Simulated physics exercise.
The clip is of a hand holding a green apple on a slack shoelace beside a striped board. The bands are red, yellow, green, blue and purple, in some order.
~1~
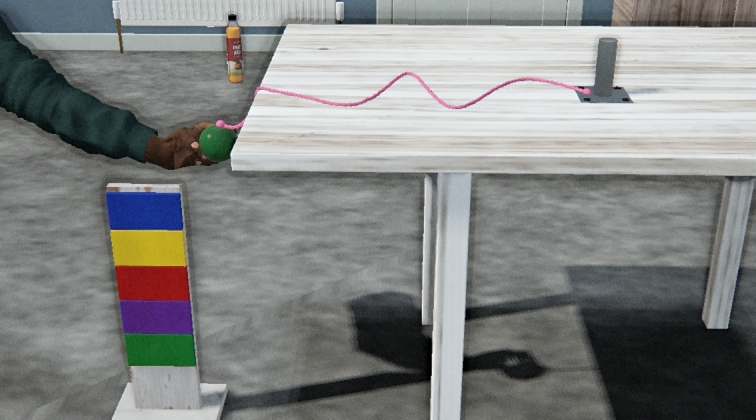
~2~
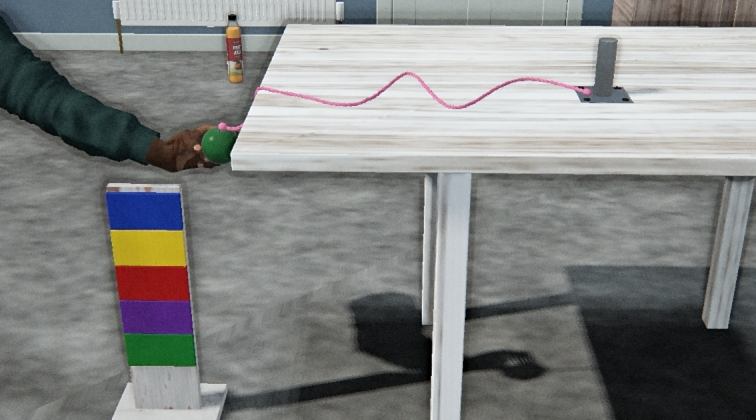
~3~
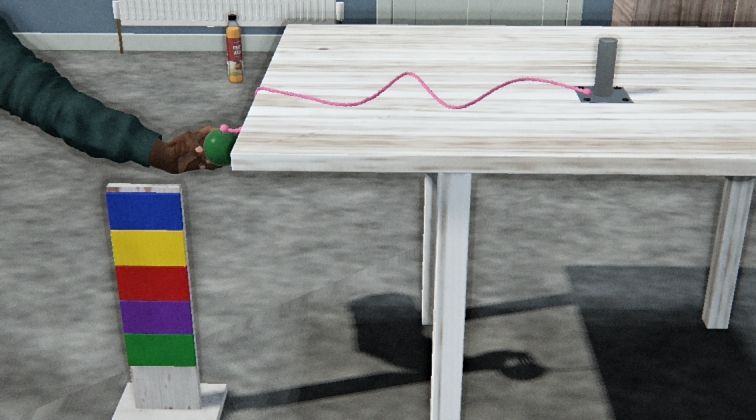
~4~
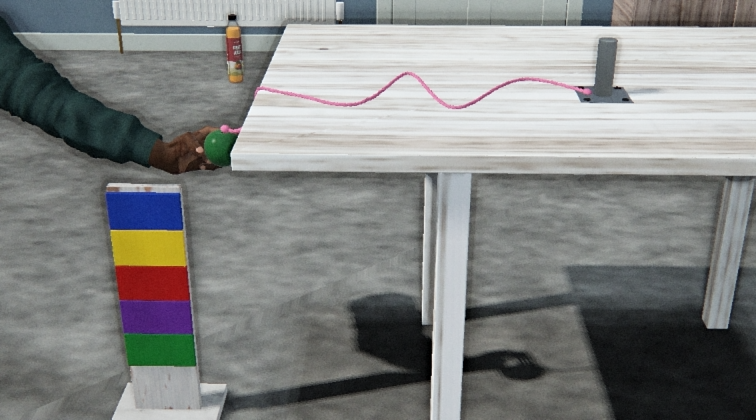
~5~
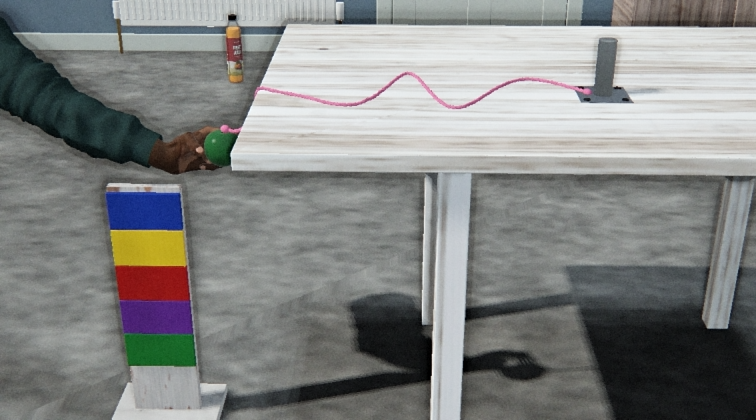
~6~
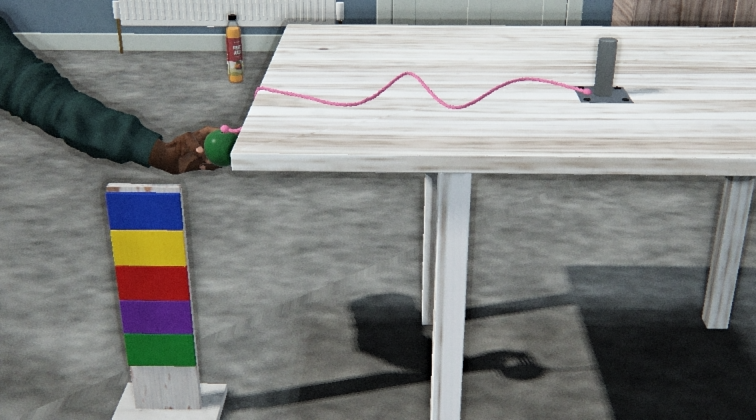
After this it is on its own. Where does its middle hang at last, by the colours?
The green one.
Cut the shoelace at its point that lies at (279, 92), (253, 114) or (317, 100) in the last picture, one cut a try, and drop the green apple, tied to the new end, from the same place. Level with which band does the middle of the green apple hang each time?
In that order: Red; purple; yellow.
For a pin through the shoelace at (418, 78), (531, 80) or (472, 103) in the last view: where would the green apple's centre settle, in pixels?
Near (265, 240), (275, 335) and (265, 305).
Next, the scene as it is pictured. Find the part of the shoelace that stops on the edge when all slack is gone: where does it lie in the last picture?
That spot is around (403, 75).
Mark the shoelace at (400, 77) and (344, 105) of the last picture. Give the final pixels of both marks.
They go to (257, 99) and to (267, 201).
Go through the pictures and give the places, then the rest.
In the first picture, green apple (218, 143); blue (144, 213); yellow (148, 249); red (152, 284); purple (156, 318); green (160, 351).
In the second picture, green apple (221, 145); shoelace through (545, 81) (476, 101) (424, 84) (383, 90) (303, 97).
In the third picture, green apple (222, 147).
In the fourth picture, green apple (223, 148); shoelace through (545, 81) (476, 101) (424, 84) (383, 90) (303, 97).
In the fifth picture, green apple (223, 148).
In the sixth picture, green apple (223, 148); shoelace through (545, 81) (476, 101) (424, 84) (383, 90) (303, 97).
Soon after, apple near (276, 320); level with purple.
Then, apple near (267, 344); level with green.
At rest, apple near (280, 353); level with green. The shoelace holds its middle at green.
